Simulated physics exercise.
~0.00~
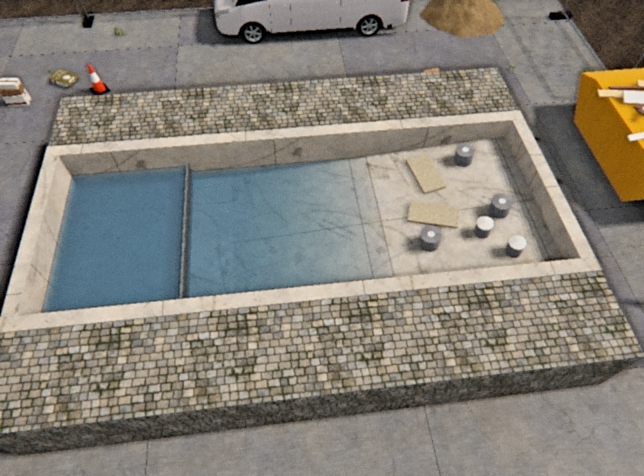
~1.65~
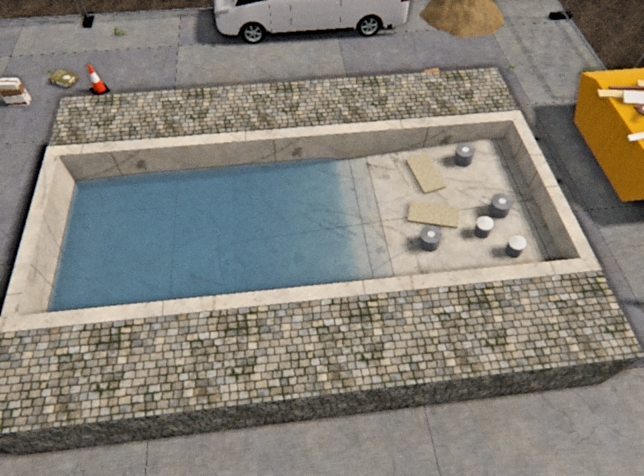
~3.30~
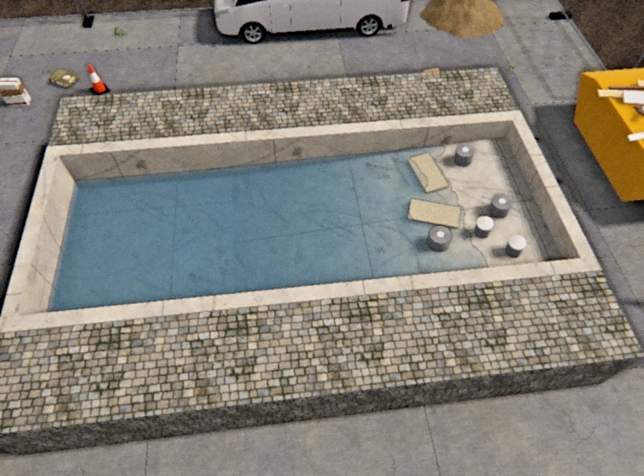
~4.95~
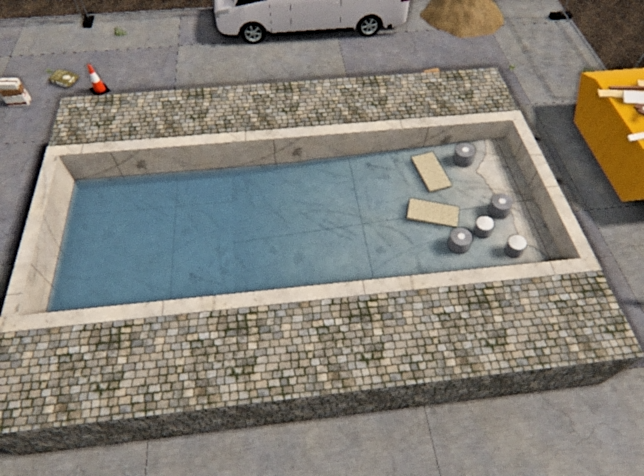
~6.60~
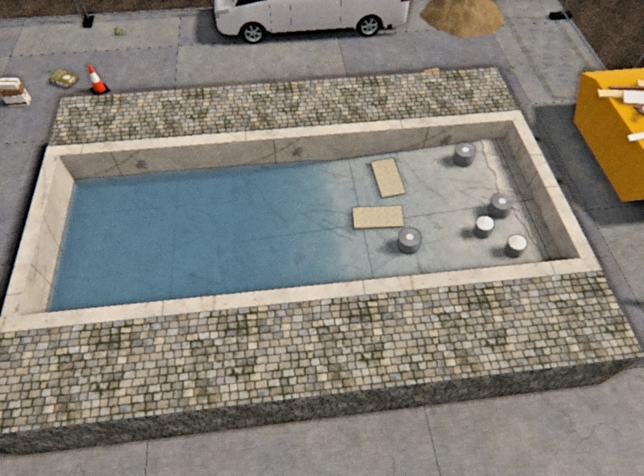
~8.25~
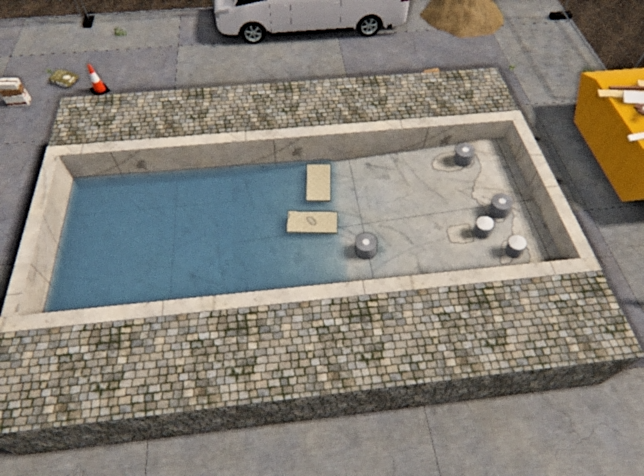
Water surges right across the pool, then draws two boards and a grey pail left.
